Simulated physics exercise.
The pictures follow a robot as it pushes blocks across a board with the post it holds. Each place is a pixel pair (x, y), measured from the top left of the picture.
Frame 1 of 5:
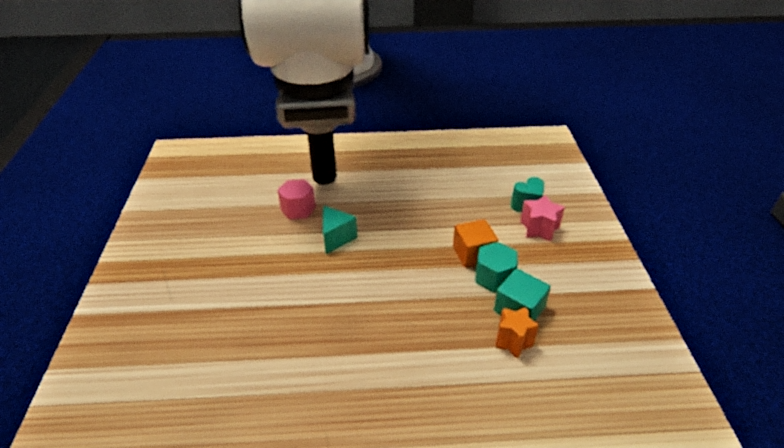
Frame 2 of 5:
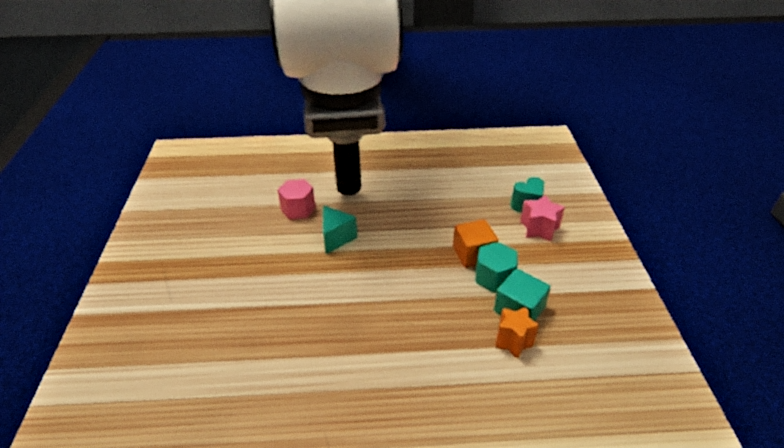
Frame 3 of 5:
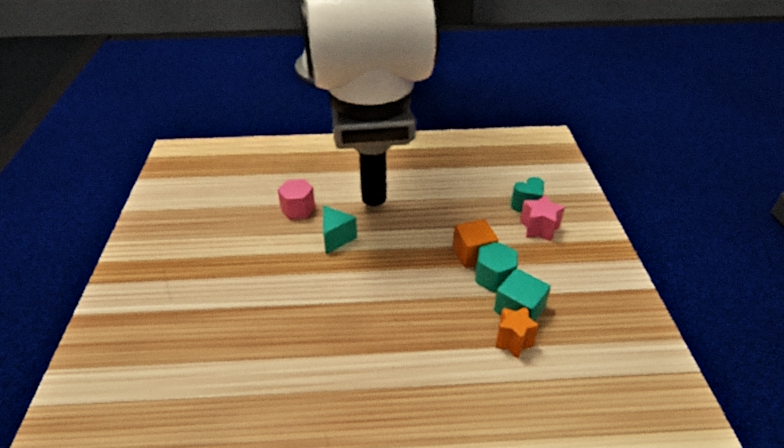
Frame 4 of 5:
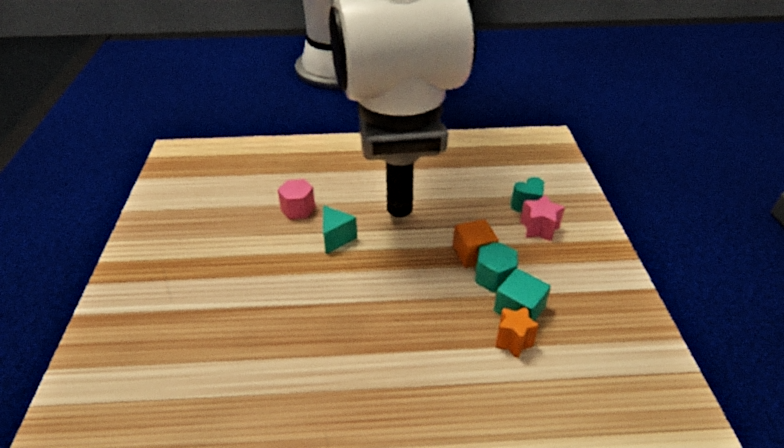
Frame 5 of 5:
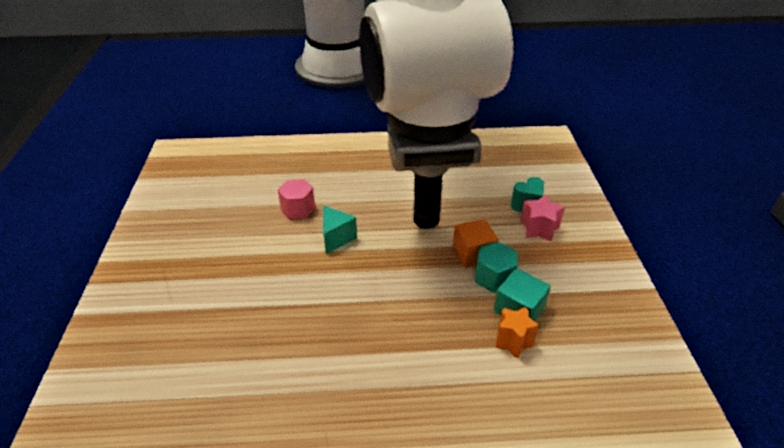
At the start, a white robot arm holds a dark post near the far edge of a striped wooden board, above scattered pink, green and orange blocks. The arm then moves the post steadily right and slightly nearer, ending just left of the orange cube, while every block stays still.
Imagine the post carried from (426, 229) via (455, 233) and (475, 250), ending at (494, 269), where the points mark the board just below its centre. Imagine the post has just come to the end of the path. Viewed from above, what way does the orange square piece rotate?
Turns anticlockwise.
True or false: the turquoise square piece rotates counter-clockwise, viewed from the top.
That statement is not accurate.
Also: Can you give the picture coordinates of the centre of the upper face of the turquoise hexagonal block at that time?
Put as a pixel place, it's (554, 288).
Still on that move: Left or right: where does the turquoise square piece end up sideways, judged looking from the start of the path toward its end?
Towards the right-hand side.
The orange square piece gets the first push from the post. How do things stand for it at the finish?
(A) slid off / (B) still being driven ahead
Choice B: Still being driven ahead.
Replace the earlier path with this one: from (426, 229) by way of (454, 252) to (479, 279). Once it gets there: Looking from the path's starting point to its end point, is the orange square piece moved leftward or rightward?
So, looking from the first point of the path to the last, the orange square piece moves leftwards.
What follows on the original path. One third of the way, post (457, 225); nothing pushed yet.
Two thirds of the way, post (477, 241); orange square piece (498, 248); turquoise hexagonal block (525, 270); orange star block (515, 326), turned 20° clockwise; turquoise square piece (541, 301), turned 30° clockwise.
At the end, post (495, 260); orange square piece (521, 267), turned 20° anticlockwise; turquoise hexagonal block (554, 288), turned 15° anticlockwise; orange star block (515, 326), turned 20° clockwise; turquoise square piece (563, 323), turned 65° clockwise.
